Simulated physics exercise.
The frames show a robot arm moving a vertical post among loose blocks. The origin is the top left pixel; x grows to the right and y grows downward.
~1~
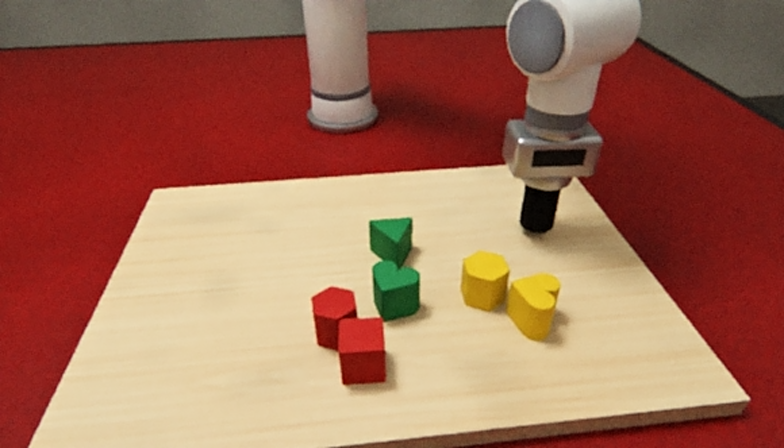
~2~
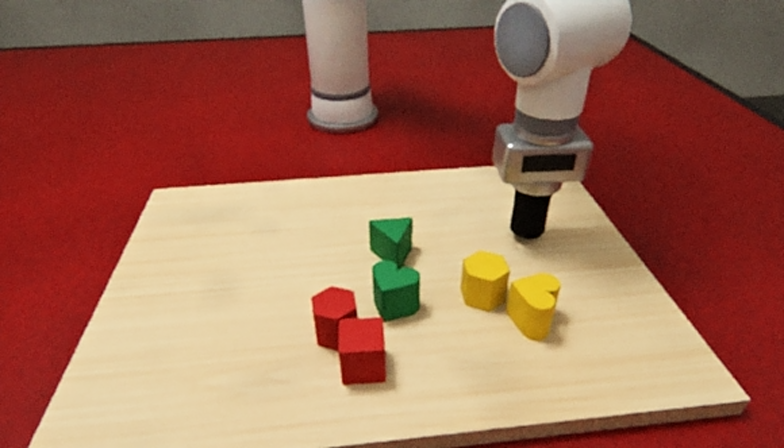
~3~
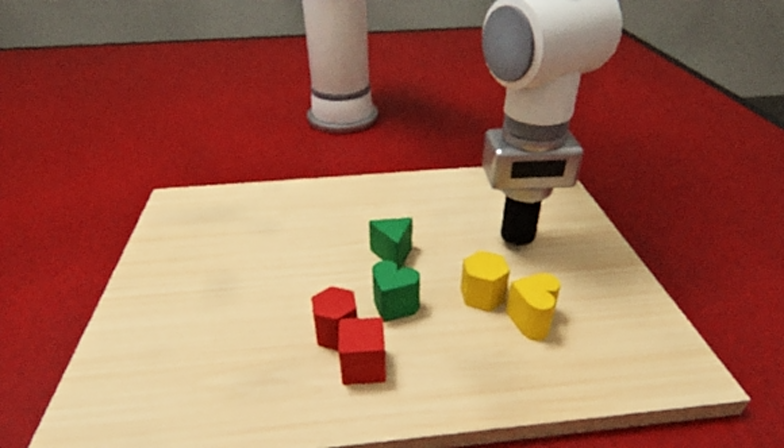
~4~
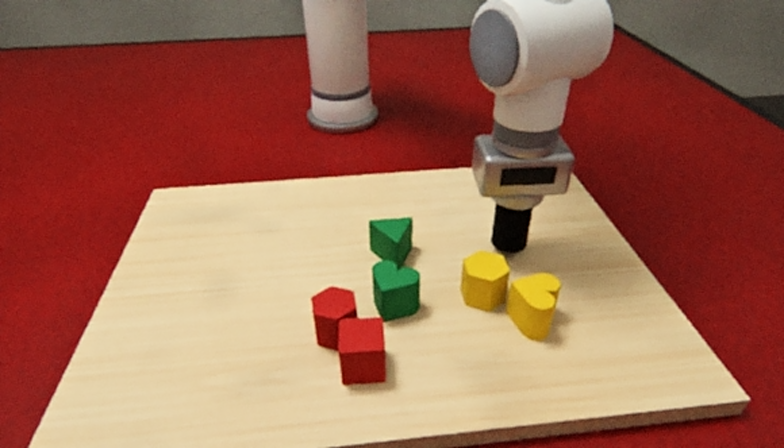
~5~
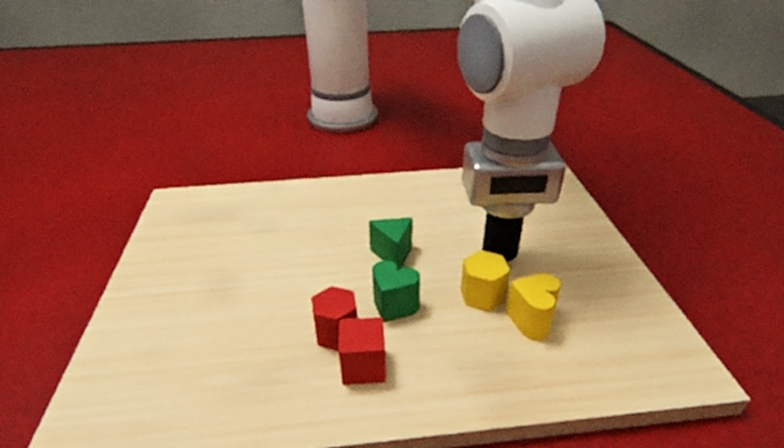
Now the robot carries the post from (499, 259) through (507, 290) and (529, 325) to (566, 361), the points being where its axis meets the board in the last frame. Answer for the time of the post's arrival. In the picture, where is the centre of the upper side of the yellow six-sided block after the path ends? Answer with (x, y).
The centre of its top will be at (478, 278).
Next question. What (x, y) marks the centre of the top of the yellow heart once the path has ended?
Somewhere near (613, 360).
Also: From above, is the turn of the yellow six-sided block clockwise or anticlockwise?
It goes round the way clock hands do.
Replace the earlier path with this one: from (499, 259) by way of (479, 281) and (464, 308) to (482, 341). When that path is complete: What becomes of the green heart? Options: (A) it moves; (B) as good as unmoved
B - as good as unmoved.
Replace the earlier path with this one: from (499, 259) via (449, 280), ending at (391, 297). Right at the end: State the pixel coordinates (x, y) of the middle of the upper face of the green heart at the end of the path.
My estimate: (370, 288).
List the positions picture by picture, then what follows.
Post tip at (536, 223); block tops, yellow six-sided block at (486, 264); yellow heart at (538, 288), in the first picture.
Post at (527, 229); blocks unchanged, in the second picture.
Post at (518, 235); blocks unchanged, in the third picture.
Post at (509, 242); blocks unchanged, in the fourth picture.
Post at (500, 251); yellow six-sided block at (486, 264); yellow heart at (538, 288), in the fifth picture.
The first path, step by step. One third of the way, post at (508, 282); yellow six-sided block at (481, 275), turned 35° clockwise.
Two thirds of the way, post at (531, 317); yellow six-sided block at (478, 278), turned 50° clockwise; yellow heart at (568, 320), turned 15° anticlockwise.
At the end, post at (568, 353); yellow six-sided block at (478, 278), turned 50° clockwise; yellow heart at (613, 360), turned 15° anticlockwise.
